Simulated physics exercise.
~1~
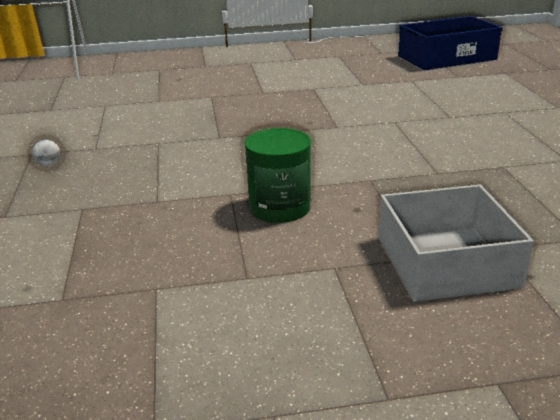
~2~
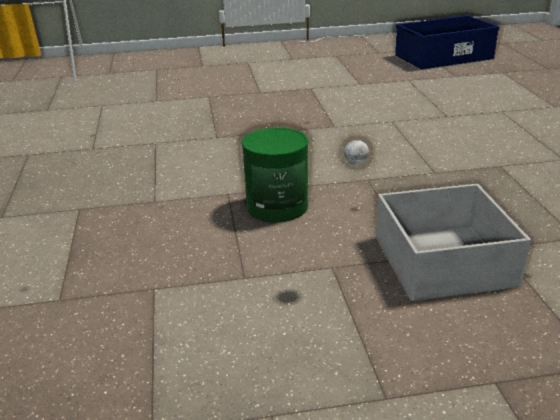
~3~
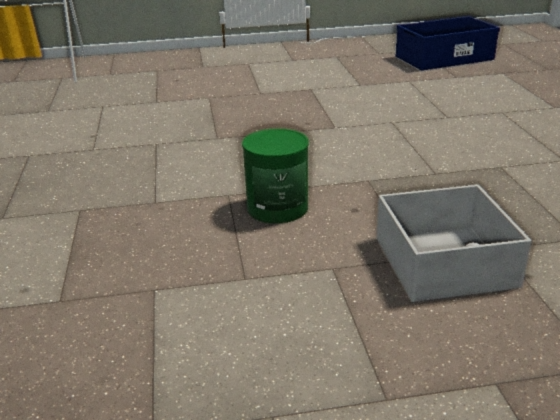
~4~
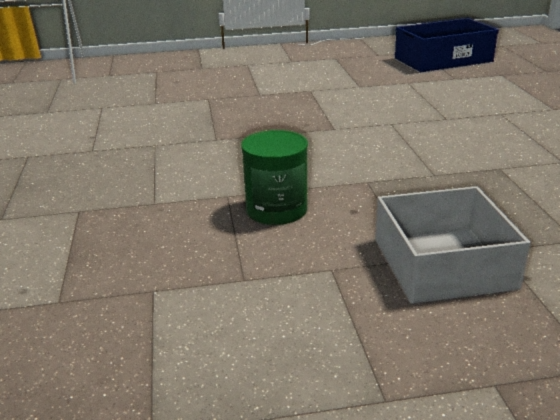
The clip shows a silver-white ball flying from left to right past a green pail on a tiled floor and dropping into an open grey box. The ball ends out of sight inside the box, while the pail stays in its place.
